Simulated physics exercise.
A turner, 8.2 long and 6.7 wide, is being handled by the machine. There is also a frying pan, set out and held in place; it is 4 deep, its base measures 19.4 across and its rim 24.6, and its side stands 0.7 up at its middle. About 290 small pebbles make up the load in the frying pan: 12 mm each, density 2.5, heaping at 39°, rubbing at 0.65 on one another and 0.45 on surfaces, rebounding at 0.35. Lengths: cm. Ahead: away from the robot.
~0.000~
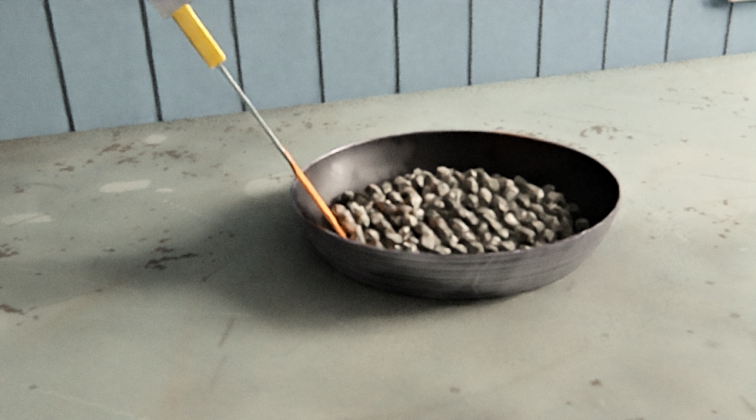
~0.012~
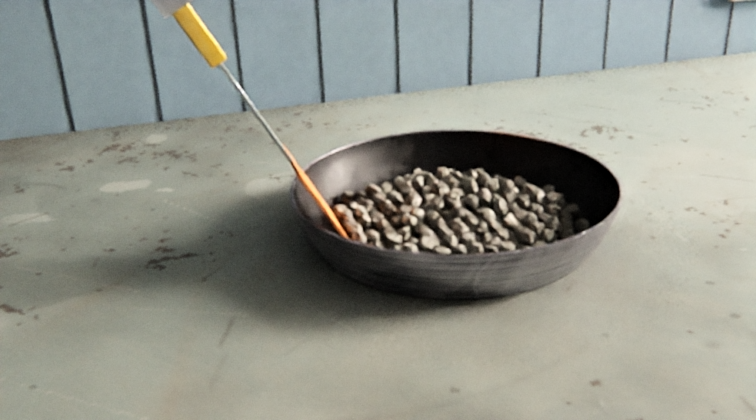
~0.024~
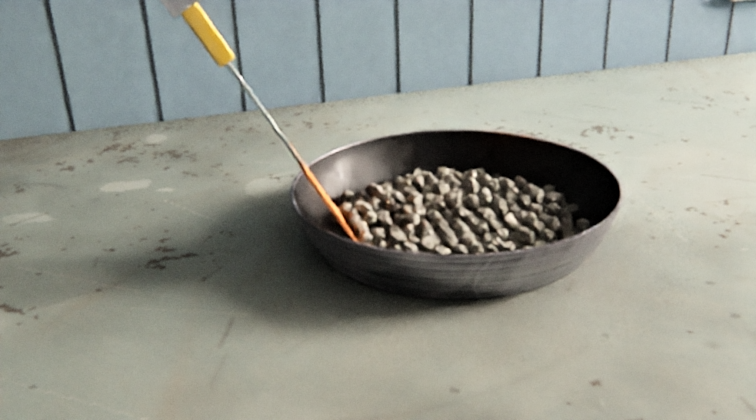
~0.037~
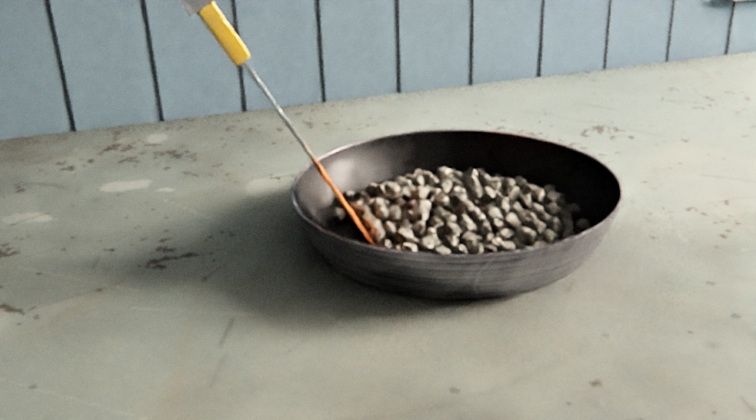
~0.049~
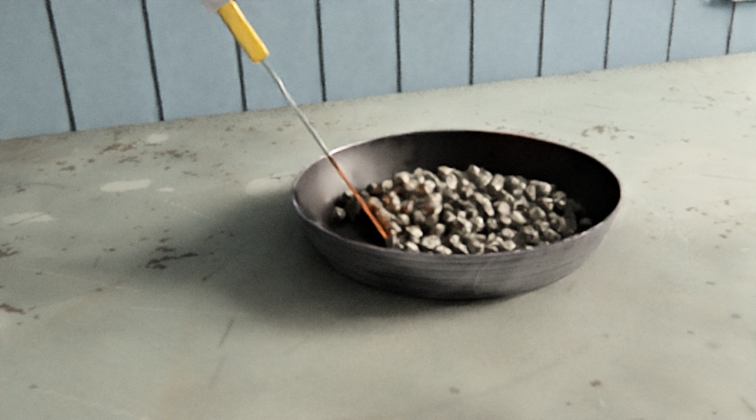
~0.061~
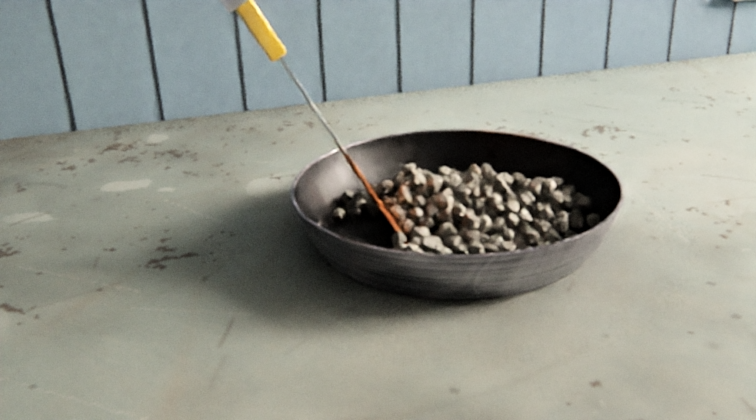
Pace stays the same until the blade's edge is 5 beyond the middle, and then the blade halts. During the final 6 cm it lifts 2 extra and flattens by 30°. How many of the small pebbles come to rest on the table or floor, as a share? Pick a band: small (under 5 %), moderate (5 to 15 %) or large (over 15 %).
The share is small, under 5 %.
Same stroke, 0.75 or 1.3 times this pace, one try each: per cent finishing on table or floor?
Estimates in order: 0 per cent, 5 per cent.
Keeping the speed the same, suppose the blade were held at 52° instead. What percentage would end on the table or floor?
0 %.
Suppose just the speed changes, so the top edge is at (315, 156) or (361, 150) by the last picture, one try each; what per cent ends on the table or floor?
Estimates: Near 0 %, near 5 %.
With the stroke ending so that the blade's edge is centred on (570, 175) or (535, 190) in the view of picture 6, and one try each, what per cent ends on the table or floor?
About 20 and 5 per cent.
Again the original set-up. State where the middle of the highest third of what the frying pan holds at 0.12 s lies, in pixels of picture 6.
I'd put it close to (507, 190).
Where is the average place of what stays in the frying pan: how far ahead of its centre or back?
About 4.0 centimetres ahead.
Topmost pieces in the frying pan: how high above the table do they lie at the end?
Close to 5.0 centimetres high.
After 0.09 s, sloping 60°, highest piece 6 above the table; 287 in the frying pan.
After 0.12 s, sloping 48°, highest piece 6 above the table; 287 in the frying pan.
After 0.34 s, sloping 31°, highest piece 5 above the table; 283 in the frying pan, 3 on the table or floor, 1 on the blade or in flight.
After 1.39 s, sloping 31°, highest piece 5 above the table; 283 in the frying pan, 4 on the table or floor.
At rest, 283 in the frying pan, 4 on the table or floor. That is 1 % on the table or floor.
